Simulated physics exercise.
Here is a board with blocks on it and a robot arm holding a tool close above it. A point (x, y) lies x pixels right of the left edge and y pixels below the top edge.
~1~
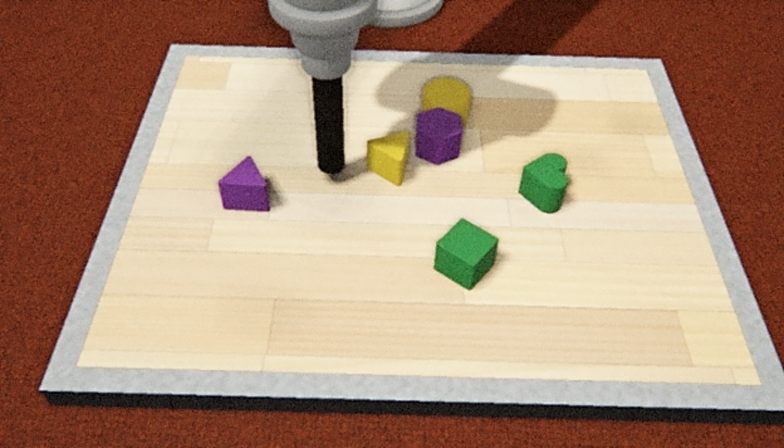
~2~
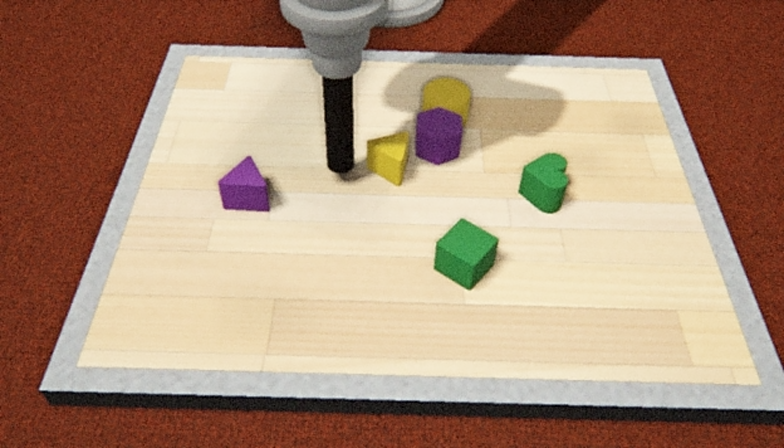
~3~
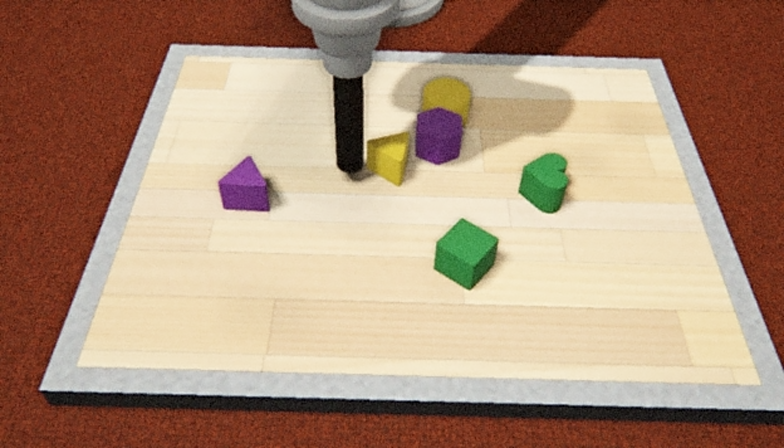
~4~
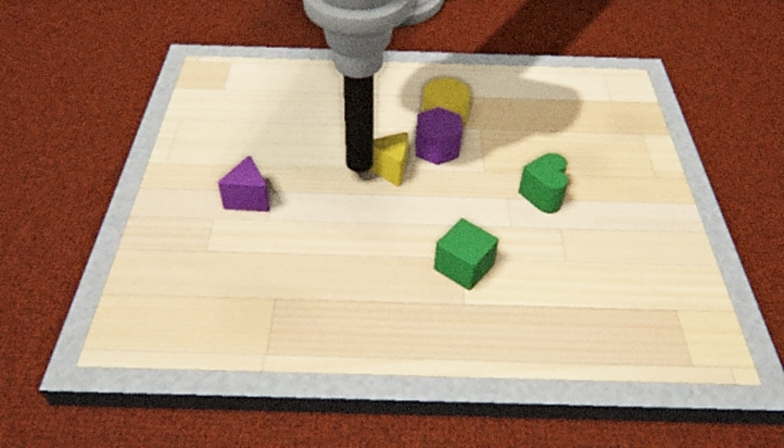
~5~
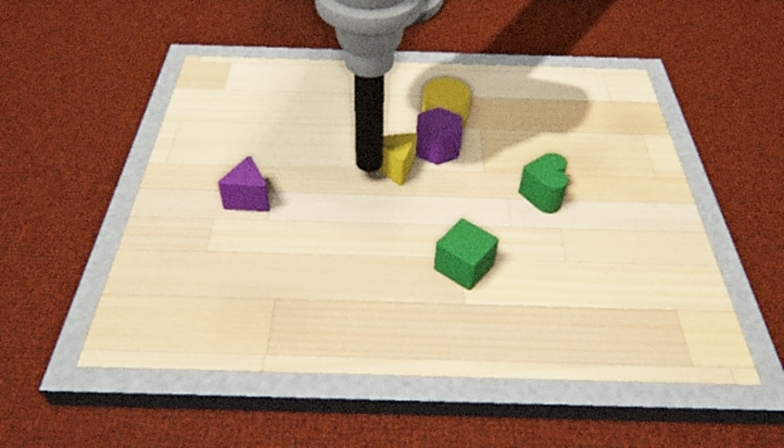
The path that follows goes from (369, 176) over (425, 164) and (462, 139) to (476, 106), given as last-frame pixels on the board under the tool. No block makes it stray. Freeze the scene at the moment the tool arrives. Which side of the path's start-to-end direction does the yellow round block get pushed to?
Taking start-to-end as forward, the block's sideways shift goes to the left.
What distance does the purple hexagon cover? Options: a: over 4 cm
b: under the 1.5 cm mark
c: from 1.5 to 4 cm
The one that fits is a, over 4 cm.
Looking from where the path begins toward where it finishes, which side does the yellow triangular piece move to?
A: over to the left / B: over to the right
My pick is B.
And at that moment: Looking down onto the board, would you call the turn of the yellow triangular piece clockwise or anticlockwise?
Short answer: Clockwise.
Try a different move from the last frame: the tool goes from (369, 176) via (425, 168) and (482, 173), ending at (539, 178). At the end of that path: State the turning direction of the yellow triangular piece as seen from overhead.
My prediction: CW.
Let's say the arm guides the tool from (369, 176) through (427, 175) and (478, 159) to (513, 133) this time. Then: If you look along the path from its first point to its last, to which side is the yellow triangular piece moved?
It is displaced to the right.
On the path given first. One third of the way, tool at (426, 151); yellow triangular piece at (454, 145), turned 55° clockwise; purple hexagon at (462, 118), turned 50° anticlockwise.
Two thirds of the way, tool at (464, 126); yellow triangular piece at (472, 145), turned 75° clockwise; purple hexagon at (496, 103), turned 40° anticlockwise; yellow round block at (448, 88).
At the end, tool at (478, 93); yellow triangular piece at (472, 145), turned 75° clockwise; purple hexagon at (511, 93), turned 15° clockwise; yellow round block at (444, 75).
